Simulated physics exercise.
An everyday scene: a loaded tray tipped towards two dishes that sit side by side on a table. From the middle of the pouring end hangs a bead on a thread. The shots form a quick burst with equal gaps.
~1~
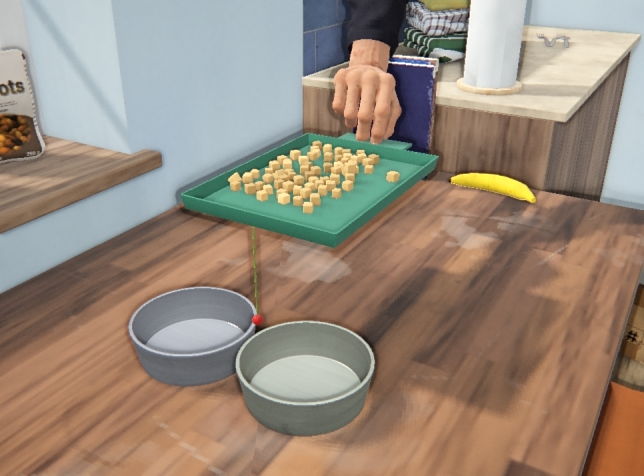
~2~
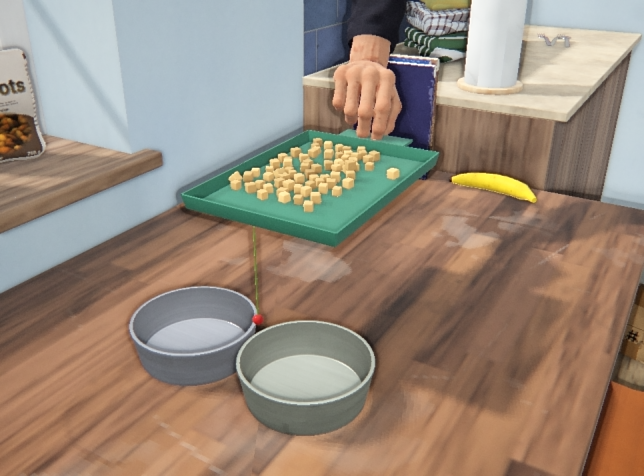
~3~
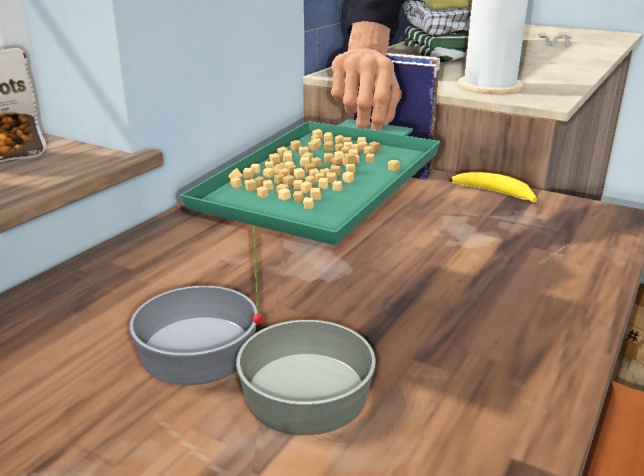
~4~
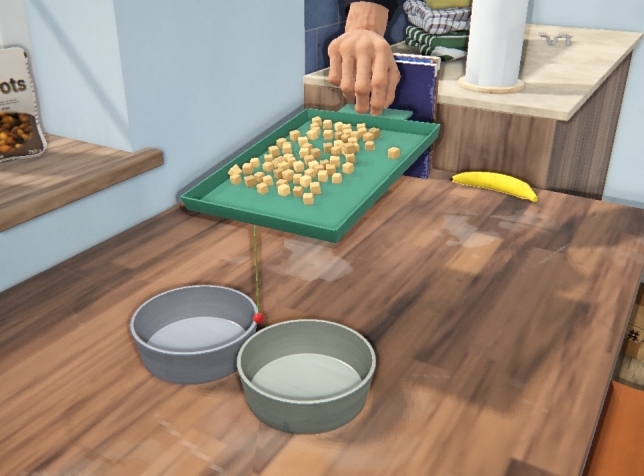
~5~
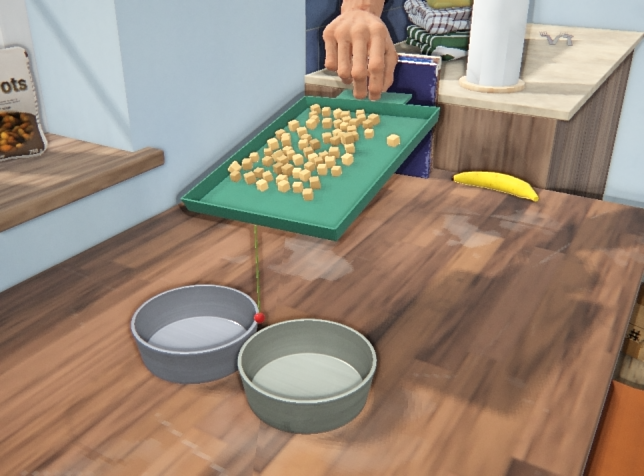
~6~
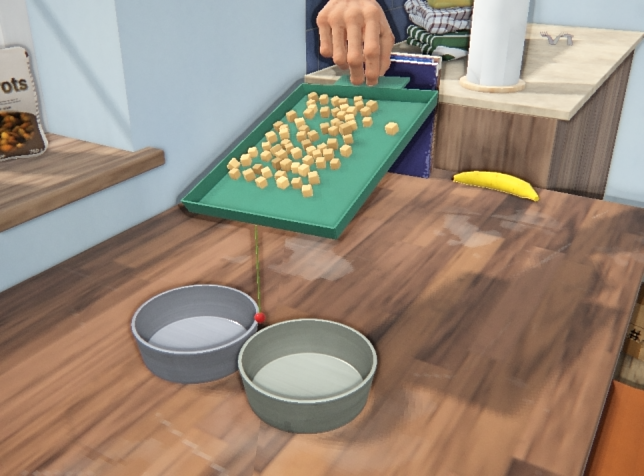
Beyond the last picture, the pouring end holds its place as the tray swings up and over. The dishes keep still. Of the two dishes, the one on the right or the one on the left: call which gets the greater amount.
I call it for the one on the left.
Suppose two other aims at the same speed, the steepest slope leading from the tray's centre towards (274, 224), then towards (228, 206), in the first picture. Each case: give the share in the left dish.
About 20 % and 90 %.
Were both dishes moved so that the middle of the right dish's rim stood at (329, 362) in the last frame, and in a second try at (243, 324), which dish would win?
First try: The leftmost dish. Second try: The rightmost dish.
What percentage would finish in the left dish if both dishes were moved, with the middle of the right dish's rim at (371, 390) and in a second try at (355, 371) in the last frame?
Respectively 50 percent and 60 percent.
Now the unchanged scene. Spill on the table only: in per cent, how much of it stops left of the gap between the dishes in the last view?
Around 100 %.
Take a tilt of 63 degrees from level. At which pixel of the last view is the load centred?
Roughly (224, 187).
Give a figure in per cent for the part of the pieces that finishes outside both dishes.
Share: Approx. 20 %.
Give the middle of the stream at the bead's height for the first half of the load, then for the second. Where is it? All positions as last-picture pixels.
Around (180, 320) first; around (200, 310) second.
Soon after the last picture, tray tipped steeply; nearly all on the tray; a stray few outside both; a small part in the air.
A little later, tray tipped past a quarter turn; most on the tray; a small part in the left dish; a small part outside both; a small part in the air.
Later still, tray tipped past a quarter turn; a stray few in the right dish; most in the left dish; about a quarter outside both.
At rest, tray tipped past a quarter turn; a stray few in the right dish; most in the left dish; about a quarter outside both.
